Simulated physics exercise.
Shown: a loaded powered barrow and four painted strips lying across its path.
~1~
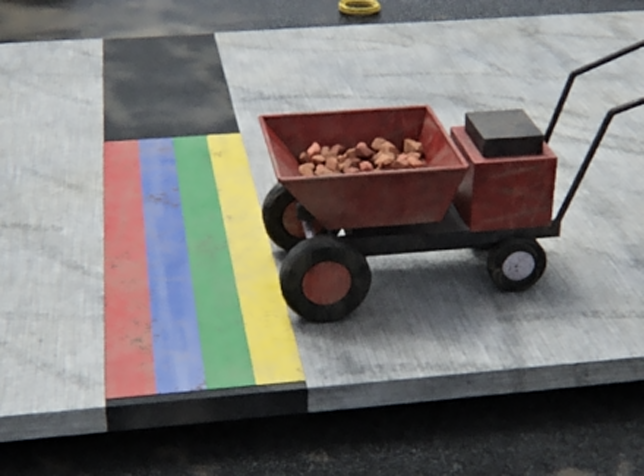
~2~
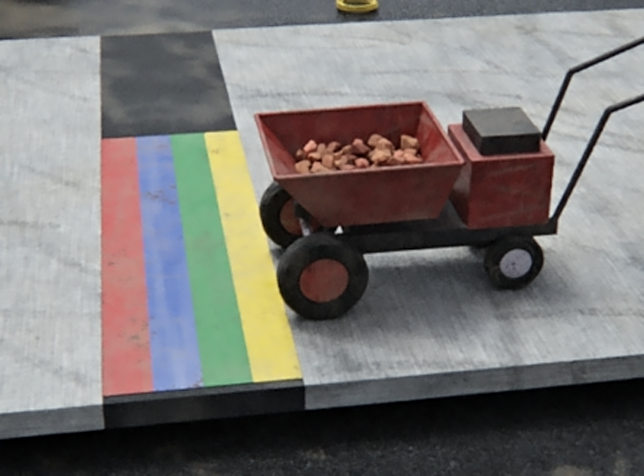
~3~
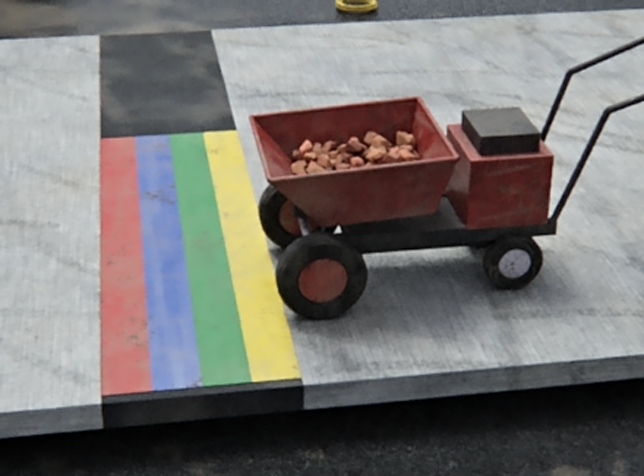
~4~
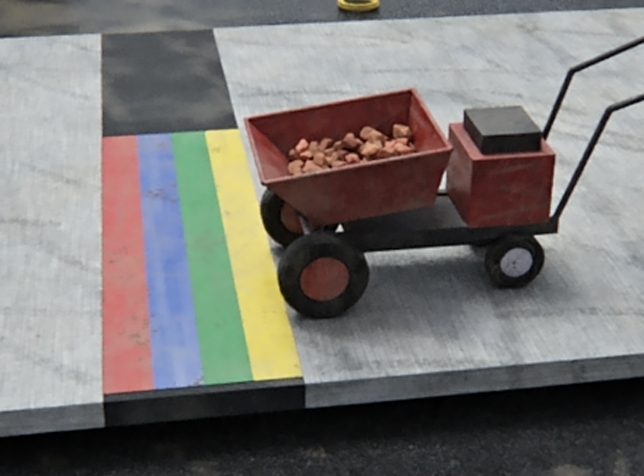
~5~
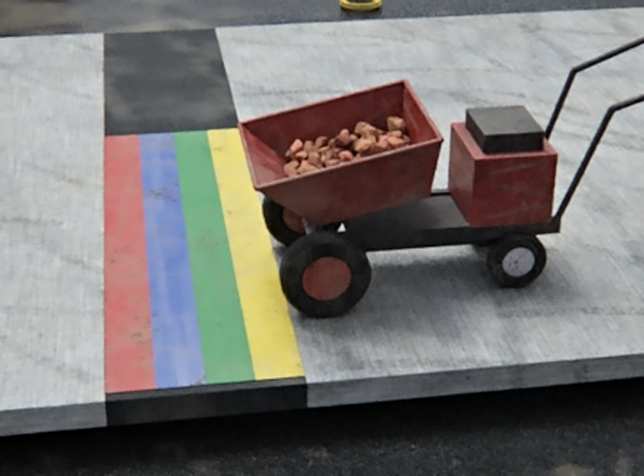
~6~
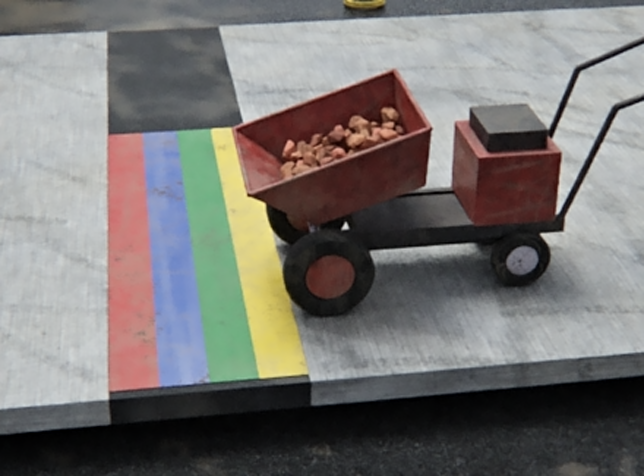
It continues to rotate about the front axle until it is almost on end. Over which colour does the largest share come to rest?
The largest share rests over blue.
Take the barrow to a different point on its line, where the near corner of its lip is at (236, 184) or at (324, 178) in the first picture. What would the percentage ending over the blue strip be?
Estimates: 10 %, 30 %.
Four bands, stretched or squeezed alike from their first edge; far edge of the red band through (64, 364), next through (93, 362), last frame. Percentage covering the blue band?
The first one comes out at 40 percent, while the second comes out at 40 percent.
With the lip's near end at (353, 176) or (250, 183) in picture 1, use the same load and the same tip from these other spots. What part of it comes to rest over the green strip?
30 and 0 in a hundred, in that order.
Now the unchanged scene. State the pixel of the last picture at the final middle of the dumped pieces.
Centre at rest, last view: Approx. (159, 280).
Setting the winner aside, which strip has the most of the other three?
Rank 2: The strip in red.
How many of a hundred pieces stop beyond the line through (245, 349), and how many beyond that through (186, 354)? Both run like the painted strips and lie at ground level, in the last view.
The first gives 70 %, the second 50 %.
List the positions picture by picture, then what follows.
In the first picture, lip of the skip at (280, 181), level; top of the load at (381, 175), lumps of rubble; yellow strip at (273, 348); green strip at (226, 353); blue strip at (178, 357); red strip at (129, 361).
In the second picture, lip of the skip at (276, 179), level; top of the load at (377, 171).
In the third picture, lip of the skip at (270, 181), tipped barely; top of the load at (372, 169).
In the fourth picture, lip of the skip at (264, 184), tipped a little; top of the load at (376, 158).
In the fifth picture, lip of the skip at (256, 189), tipped a little; top of the load at (388, 152).
In the sixth picture, lip of the skip at (250, 195), tipped clearly; top of the load at (381, 145); yellow strip at (277, 342); green strip at (229, 346); blue strip at (181, 350); red strip at (133, 354).
Soon after the last picture, skip tipped steeply; all in the skip.
A little later, skip tipped right over; about two thirds in the skip; a stray few over the green strip; about a quarter over the blue strip; a small part over the red strip; a stray few off the paint.
Later still, skip tipped right over; about a third in the skip; a stray few over the green strip; about a third over the blue strip; about a quarter over the red strip; a small part off the paint.
At rest, skip tipped right over; about a third in the skip; none over the yellow strip; a stray few over the green strip; about a third over the blue strip; about a quarter over the red strip; a small part off the paint.
